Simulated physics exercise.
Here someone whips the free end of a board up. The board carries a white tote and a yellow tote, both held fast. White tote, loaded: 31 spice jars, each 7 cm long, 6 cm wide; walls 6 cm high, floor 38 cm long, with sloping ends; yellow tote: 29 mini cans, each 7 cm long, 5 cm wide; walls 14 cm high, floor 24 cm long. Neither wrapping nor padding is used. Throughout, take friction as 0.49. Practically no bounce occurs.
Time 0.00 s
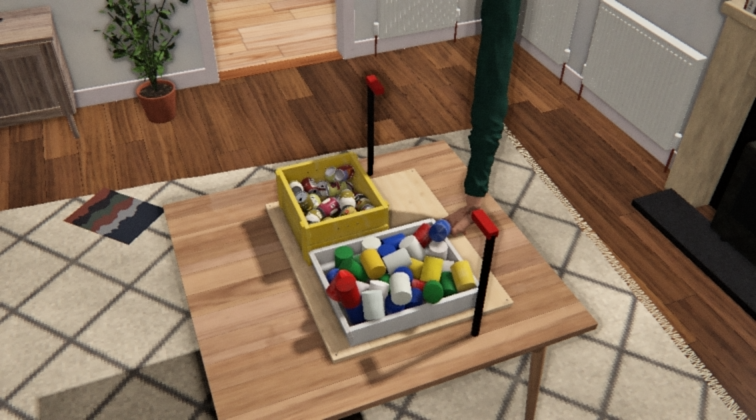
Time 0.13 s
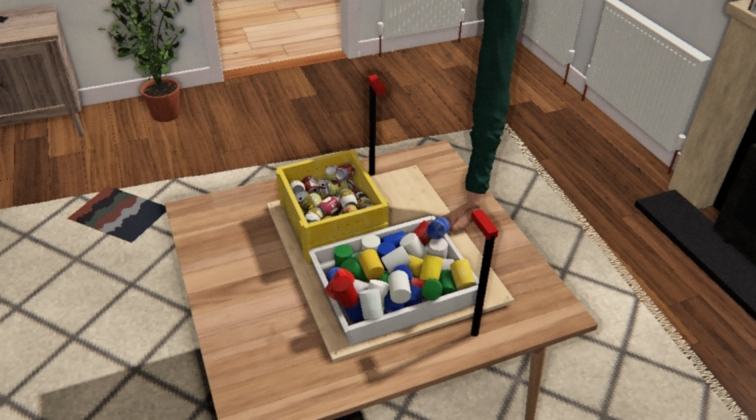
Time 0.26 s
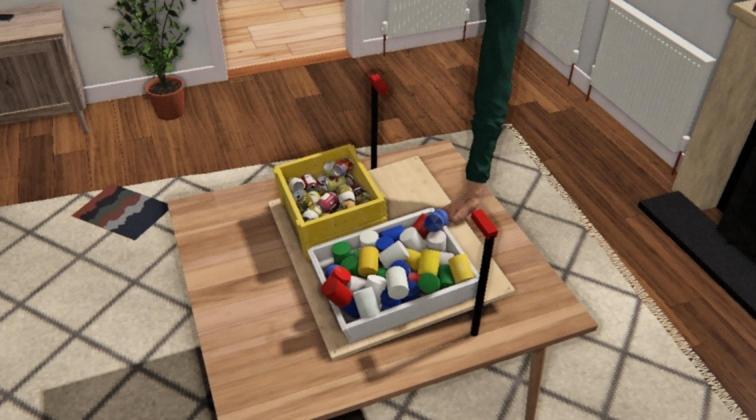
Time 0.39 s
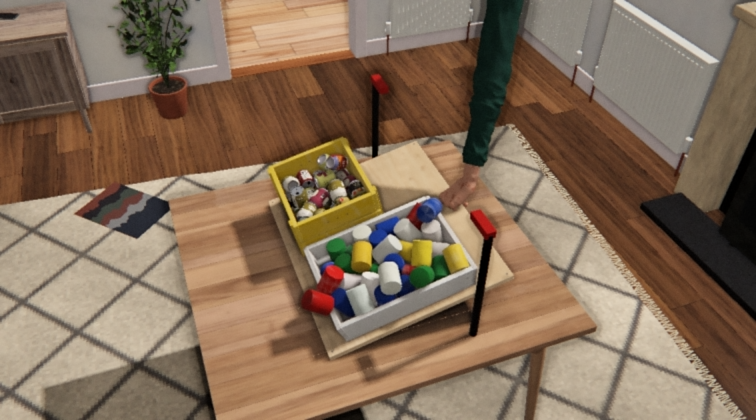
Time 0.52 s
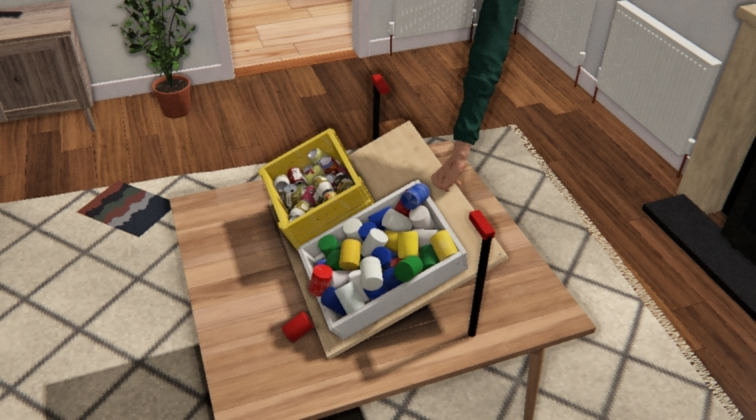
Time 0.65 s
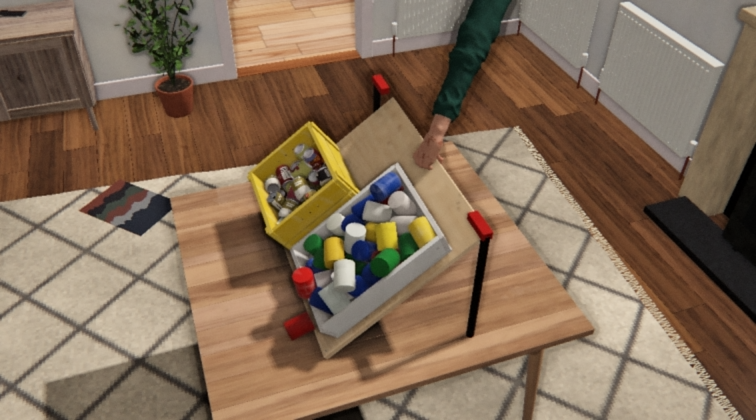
In a living room with a wooden floor and a patterned cream rug, a still camera looks down on a wooden table from above. On a pale board between two red-topped black posts sit a yellow tote of small cans and, nearer, a white tote of colourful jars. A green-sleeved arm raises the board's right side, tilting both totes leftward, and a red jar drops onto the table.
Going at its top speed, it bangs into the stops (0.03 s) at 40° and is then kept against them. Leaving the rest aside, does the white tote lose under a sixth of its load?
No.
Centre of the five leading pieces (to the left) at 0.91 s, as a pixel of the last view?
Centre: About (290, 292) px.
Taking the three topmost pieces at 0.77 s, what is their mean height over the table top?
34 cm.
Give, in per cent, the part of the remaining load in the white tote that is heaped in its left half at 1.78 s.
About 70%.
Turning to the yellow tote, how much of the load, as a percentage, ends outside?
The yellow tote comes in at 0 in a hundred.
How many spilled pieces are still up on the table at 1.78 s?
Around 8 in all.
After 0.67 s, the board meets the red stops.
After 0.77 s, tilt 40°; the white tote is down by 2 of 31 and the yellow tote has all 29.
After 0.91 s, tilt 40°; the white tote is down by 4 of 31 and the yellow tote has all 29.
After 1.17 s, tilt 40°; the white tote is down by 7 of 31 and the yellow tote has all 29.
When it is over (at 1.78 s), the white tote is down by 9 of 31 and the yellow tote has all 29. Asked share, 9 of 31, 29 per cent.
